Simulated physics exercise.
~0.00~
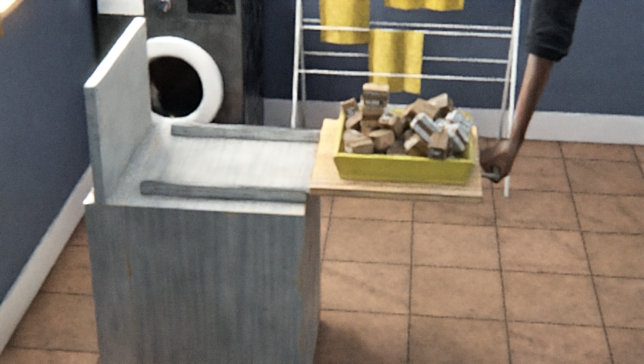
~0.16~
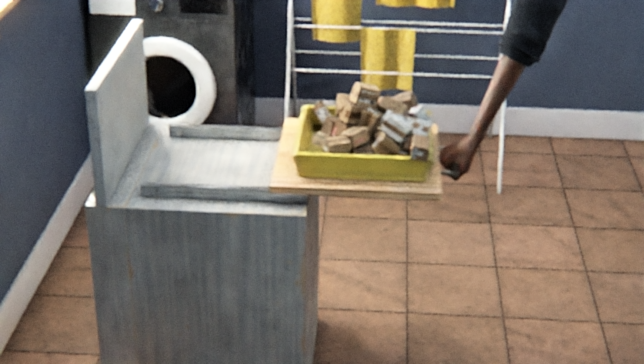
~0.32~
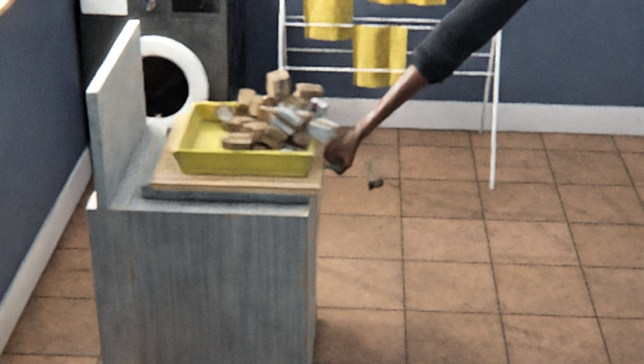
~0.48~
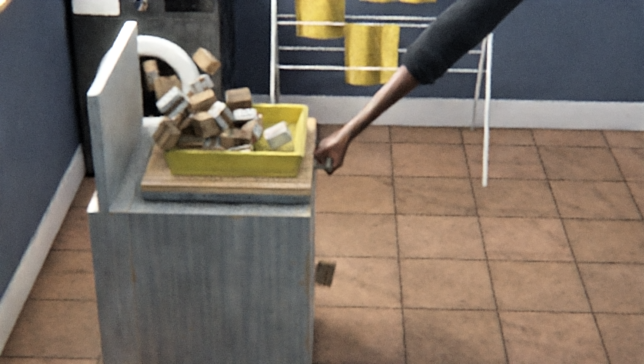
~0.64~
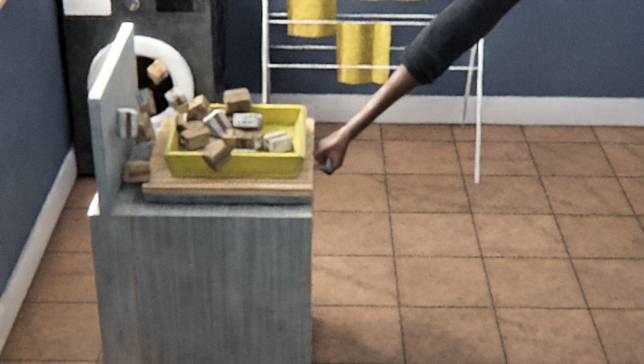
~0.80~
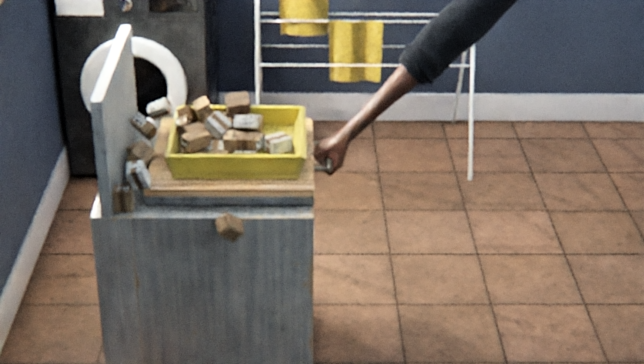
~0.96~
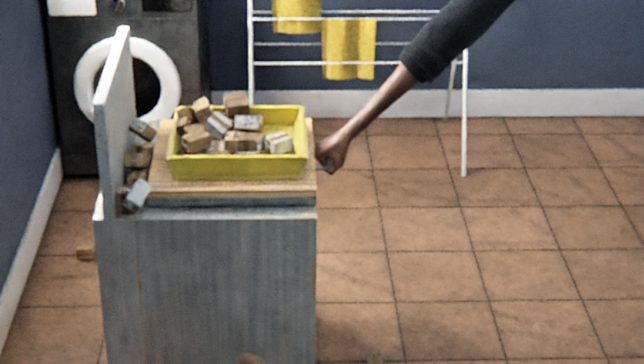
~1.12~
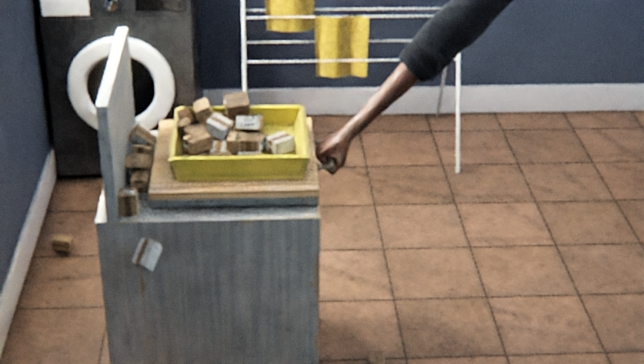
A yellow tray heaped with small brown and grey blocks sits on a pale wooden shelf drawn out from a grey cabinet, seen from slightly above in a tiled room. Behind it are blue walls, a dark machine with a round white door, and a white rack hung with yellow cloths. A dark-sleeved arm at the right thrusts the shelf leftward into the cabinet. One block drops off behind, near the hand, and as the shelf stops, others surge toward the upright back panel. Several tumble over the tray's left end, some falling floorward, while many blocks remain inside.
